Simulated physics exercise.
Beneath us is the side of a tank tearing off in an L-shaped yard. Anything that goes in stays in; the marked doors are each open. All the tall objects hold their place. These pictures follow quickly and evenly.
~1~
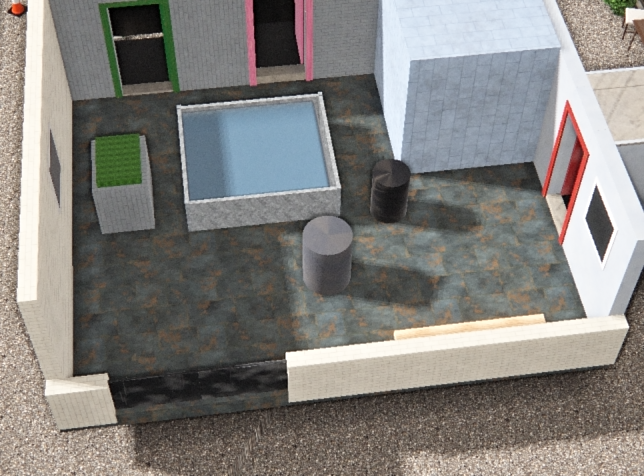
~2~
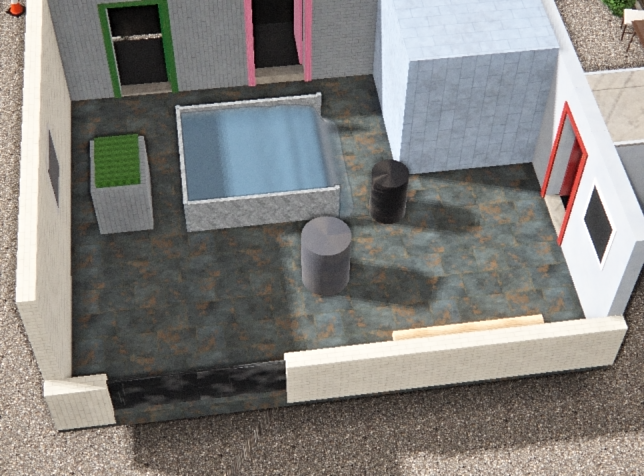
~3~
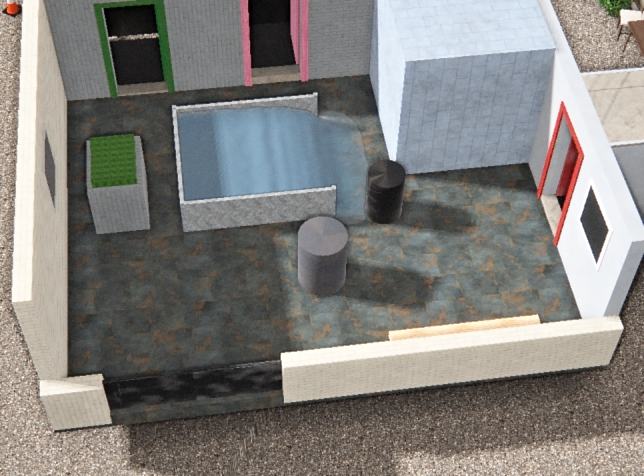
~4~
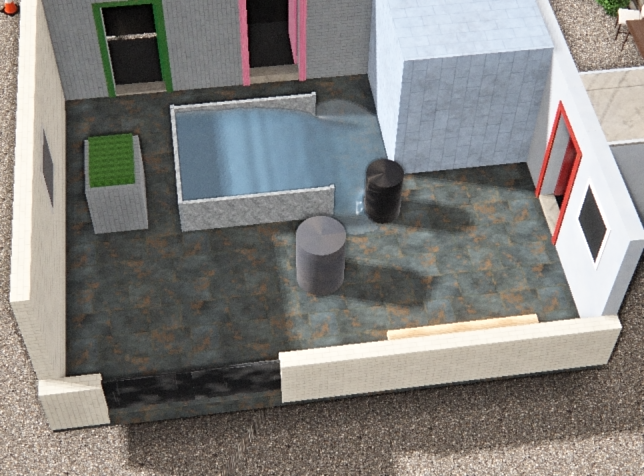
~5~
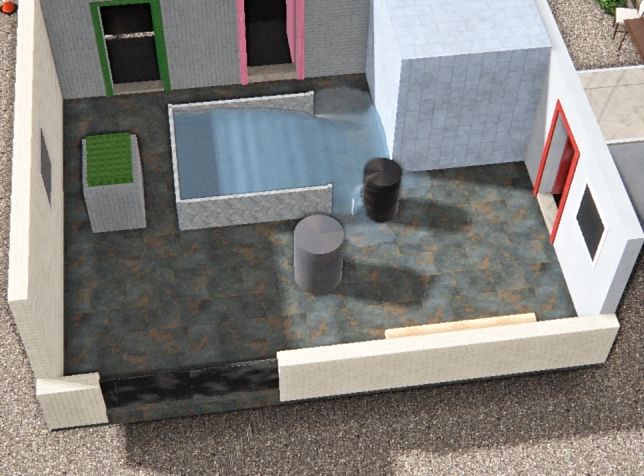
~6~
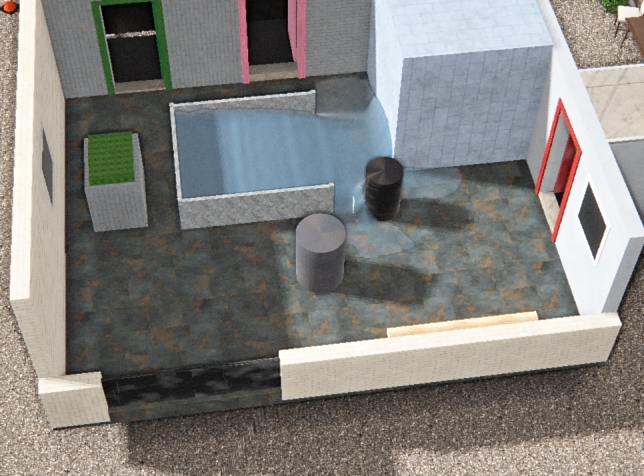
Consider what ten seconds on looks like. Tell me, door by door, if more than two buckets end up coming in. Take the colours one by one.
Outcome: Most likely the pink door will not exceed two buckets; most likely the red door will exceed two buckets; most likely the green door will exceed two buckets.
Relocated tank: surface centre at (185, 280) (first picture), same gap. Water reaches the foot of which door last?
That would be the green one, I think.
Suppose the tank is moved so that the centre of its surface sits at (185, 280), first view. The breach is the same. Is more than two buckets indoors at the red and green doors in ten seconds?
Red door tops the limit, green door falls short.
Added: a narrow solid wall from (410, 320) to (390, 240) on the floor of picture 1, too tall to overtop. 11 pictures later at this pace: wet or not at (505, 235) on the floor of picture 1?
There: Flooded.
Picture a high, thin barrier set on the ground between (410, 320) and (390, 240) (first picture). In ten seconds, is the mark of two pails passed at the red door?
As for that door, the red one overshoots.
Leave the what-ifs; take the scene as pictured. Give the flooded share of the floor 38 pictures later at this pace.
Some 85 per cent.
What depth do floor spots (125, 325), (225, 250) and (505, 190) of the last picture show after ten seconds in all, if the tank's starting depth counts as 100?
About 8, 12, 14 %.
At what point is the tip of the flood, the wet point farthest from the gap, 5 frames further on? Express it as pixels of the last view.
Roughly (539, 204).
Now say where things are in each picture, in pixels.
In the first picture, still water in the open tank at (257, 150).
In the second picture, the front is at a hidden place, out from the gap at (326, 160).
In the third picture, the front is at (329, 114), out from the gap at (322, 161).
In the fourth picture, the front is at (356, 108), out from the gap at (320, 162).
In the fifth picture, water pours out at (318, 161) and has run to (369, 96).
In the sixth picture, water pours out at (320, 159) and has run to (456, 182).
A moment on, water covers 20 % of the floor; the pink door not reached, the red door not reached, the green door not reached.
Next, water covers 40 % of the floor; the pink door wet at the sill, nothing in, the red door under two buckets in, the green door not reached.
Then, water covers 60 % of the floor; the pink door under two buckets in, the red door over two buckets in, the green door wet at the sill, nothing in.
Later, water covers 85 % of the floor; the pink door under two buckets in, the red door over two buckets in, the green door over two buckets in.
In the end, water covers 95 % of the floor; the pink door under two buckets in, the red door over two buckets in, the green door over two buckets in.
